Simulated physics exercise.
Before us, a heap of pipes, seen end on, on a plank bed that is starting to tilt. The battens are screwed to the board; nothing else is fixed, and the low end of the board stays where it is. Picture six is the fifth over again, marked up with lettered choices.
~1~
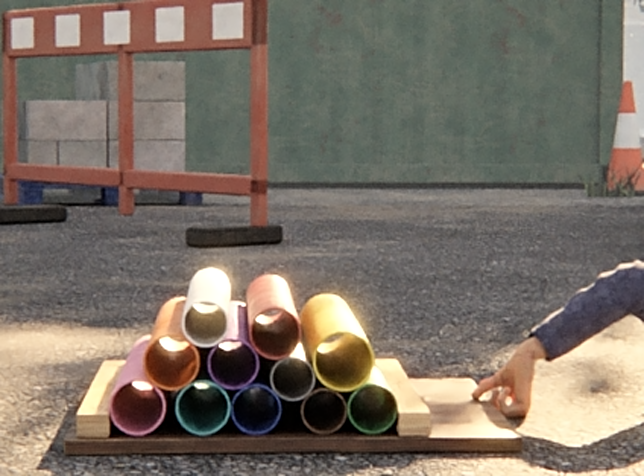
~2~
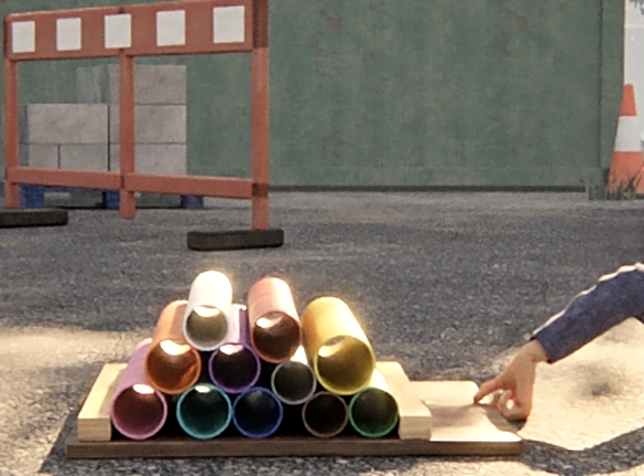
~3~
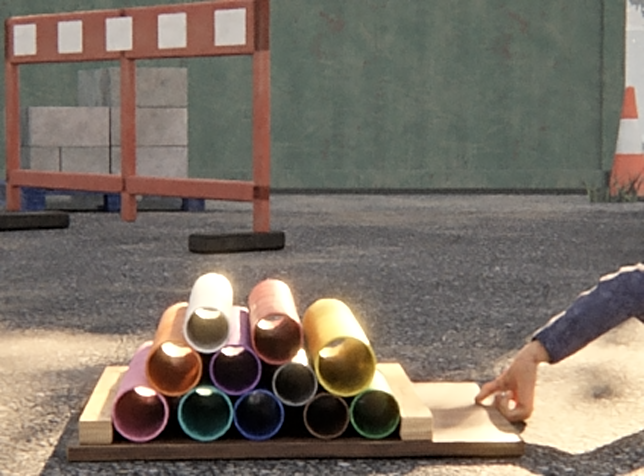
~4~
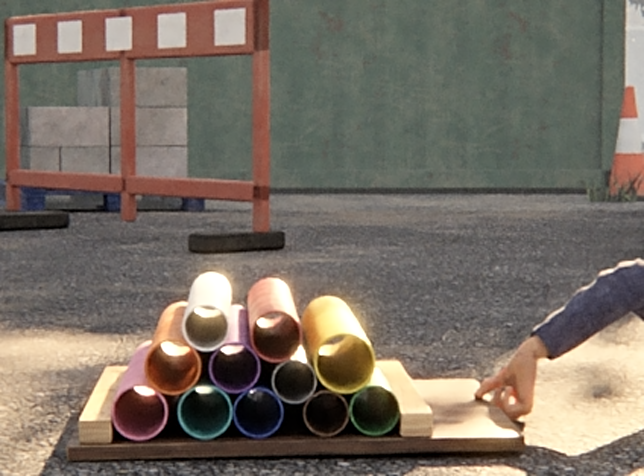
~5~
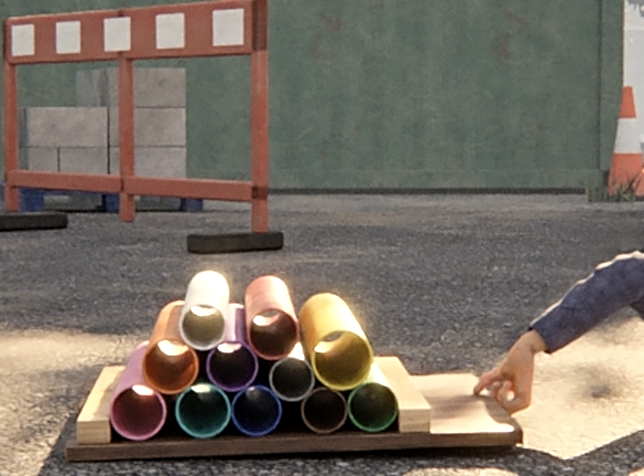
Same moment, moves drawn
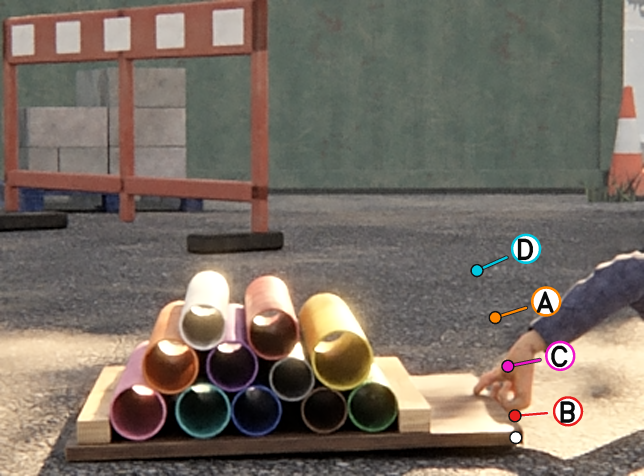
A stack of colorful pipes sat on a wooden board outdoors, barely moving, while a hand at the right touched the board's end and shifted its fingers slightly, with a red-and-white barrier standing behind.
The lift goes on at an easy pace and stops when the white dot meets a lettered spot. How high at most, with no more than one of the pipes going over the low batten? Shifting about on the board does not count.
D is the limit.
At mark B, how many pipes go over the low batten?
It comes to none.
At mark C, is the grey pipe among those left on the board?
Yes, with C.
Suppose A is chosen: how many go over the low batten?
The count is none.
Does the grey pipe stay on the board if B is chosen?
Yes, with B.
On the marked copy, A at (495, 318); B at (515, 416); C at (508, 366); D at (477, 270); the white dot at (516, 437).
Following D. Soon after the start, board at 15°.
Later, board at 24°.
In the end, board at 24°, none over the low batten.
As for the rest, A none over the low batten; B none over the low batten; C none over the low batten.
